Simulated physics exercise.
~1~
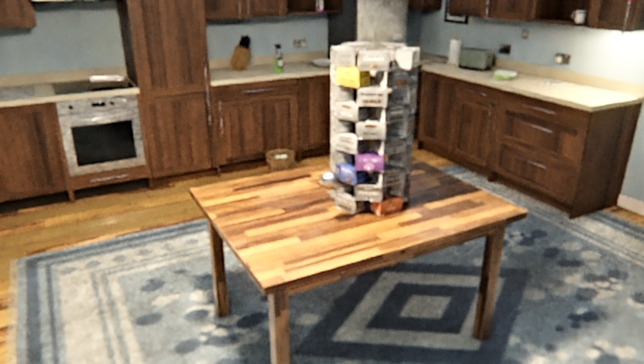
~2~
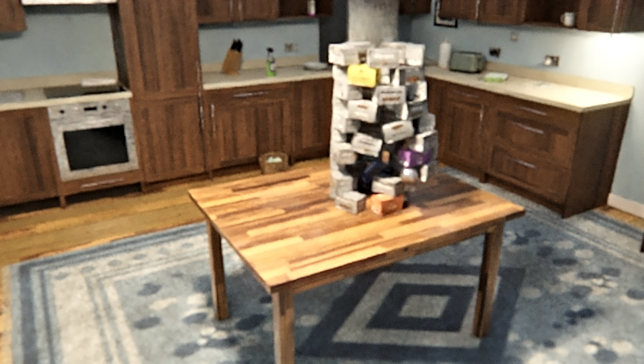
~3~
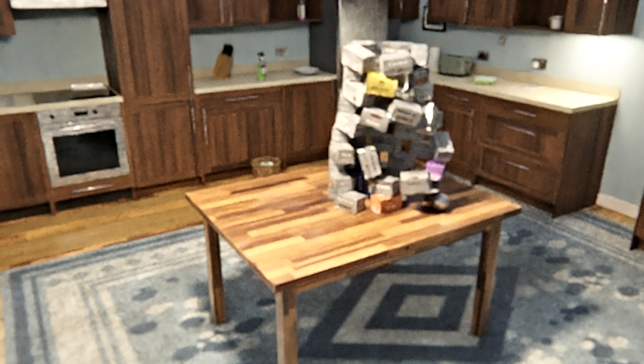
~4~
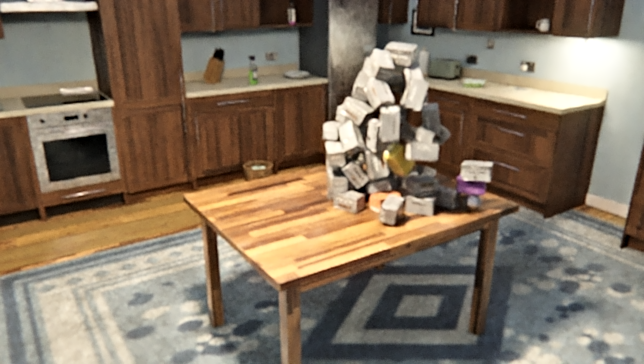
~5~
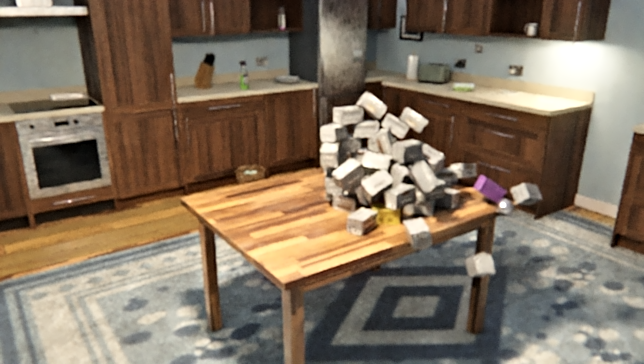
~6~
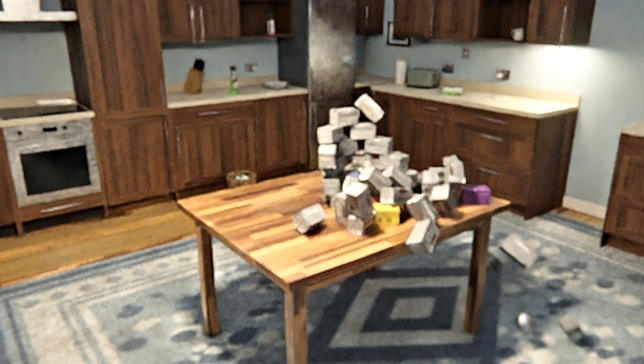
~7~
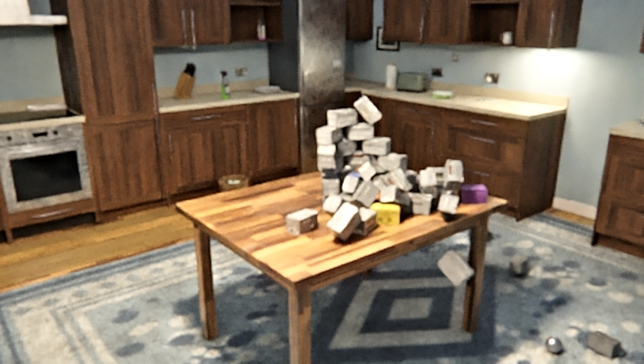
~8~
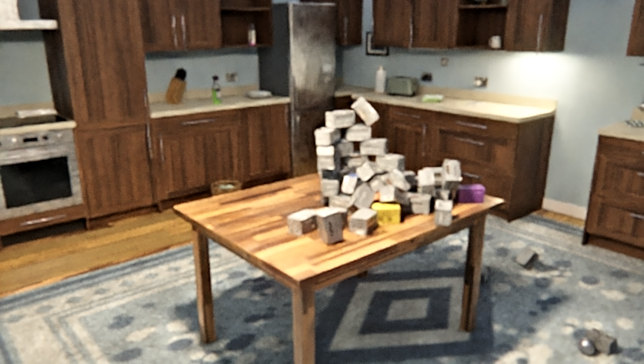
The footage shows a tall ringed stack of mostly white packets on a wooden kitchen table bulging rightward and collapsing, several pieces dropping to the rug, until a lower heap remains, with the yellow packet near its front and the purple one toppled at the right.
